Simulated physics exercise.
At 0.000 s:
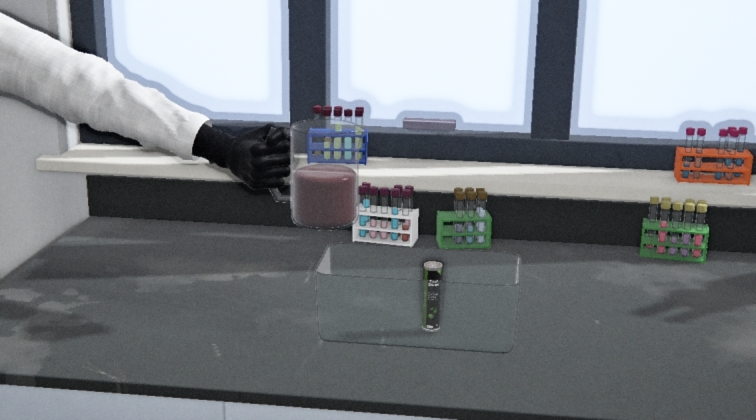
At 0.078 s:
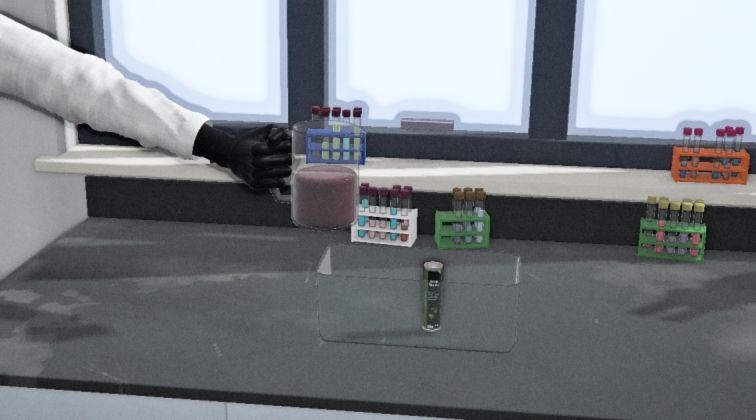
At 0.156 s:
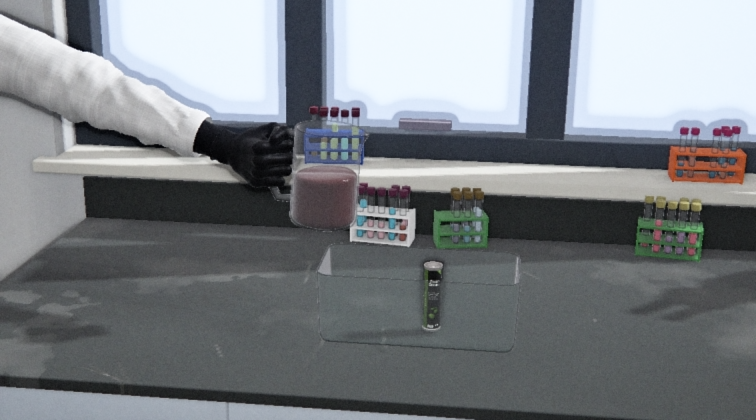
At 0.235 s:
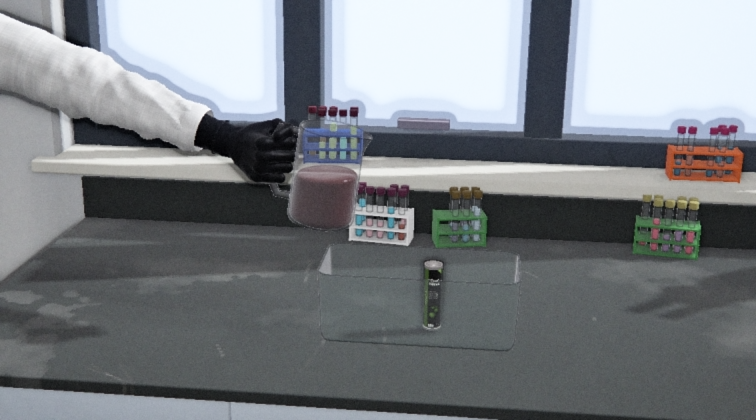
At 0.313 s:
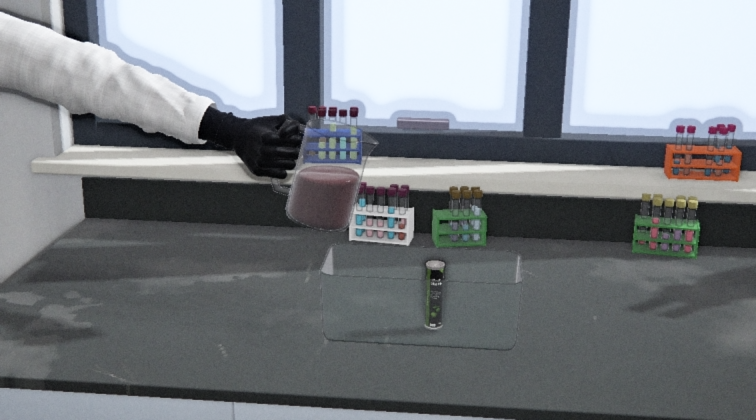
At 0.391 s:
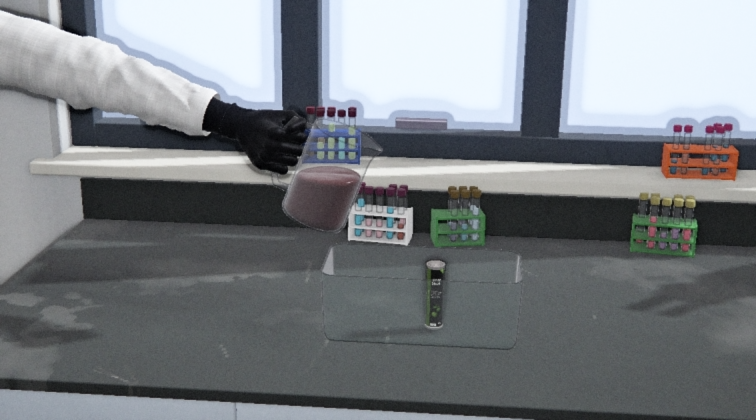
A black-gloved hand in a white sleeve, at the left, holds a clear jug of dull pinkish liquid above a dark grey counter beneath bright windows, seen from slightly above. A small dark tin stands in a clear oblong basin at centre, with blue, white, green and orange racks of capped tubes behind. The jug slowly tilts rightward, while the view drifts very slightly.
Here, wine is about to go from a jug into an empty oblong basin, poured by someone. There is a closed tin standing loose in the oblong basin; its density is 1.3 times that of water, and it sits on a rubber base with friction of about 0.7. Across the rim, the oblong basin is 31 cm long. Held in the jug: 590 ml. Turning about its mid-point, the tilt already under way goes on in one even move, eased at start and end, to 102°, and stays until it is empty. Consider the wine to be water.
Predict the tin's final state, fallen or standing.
My bet is it won't last.
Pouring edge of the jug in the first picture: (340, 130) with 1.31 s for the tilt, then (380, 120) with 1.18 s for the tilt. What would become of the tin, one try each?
Try 1: Still standing; try 2: Tipped over.
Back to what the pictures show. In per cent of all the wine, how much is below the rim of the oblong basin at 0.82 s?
0 %, more or less.
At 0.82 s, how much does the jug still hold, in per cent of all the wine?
98 %.
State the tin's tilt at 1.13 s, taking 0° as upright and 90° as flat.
5°.
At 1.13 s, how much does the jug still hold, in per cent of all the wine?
Some 54 per cent.
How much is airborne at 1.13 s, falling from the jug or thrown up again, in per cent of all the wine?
Near 20 in a hundred.
By 0.82 s the tilt is 70° and 99 per cent is still to pour; the tin stands where it began.
By 1.13 s the tilt is 97° and 53 per cent is still to pour; the tin stands where it began.
By 1.46 s the tilt is 102° and 12 per cent is still to pour; the tin lies on its side.
By 1.81 s the tilt is 102° and 1 per cent is still to pour; the tin lies on its side.
At rest the tin lies on its side.
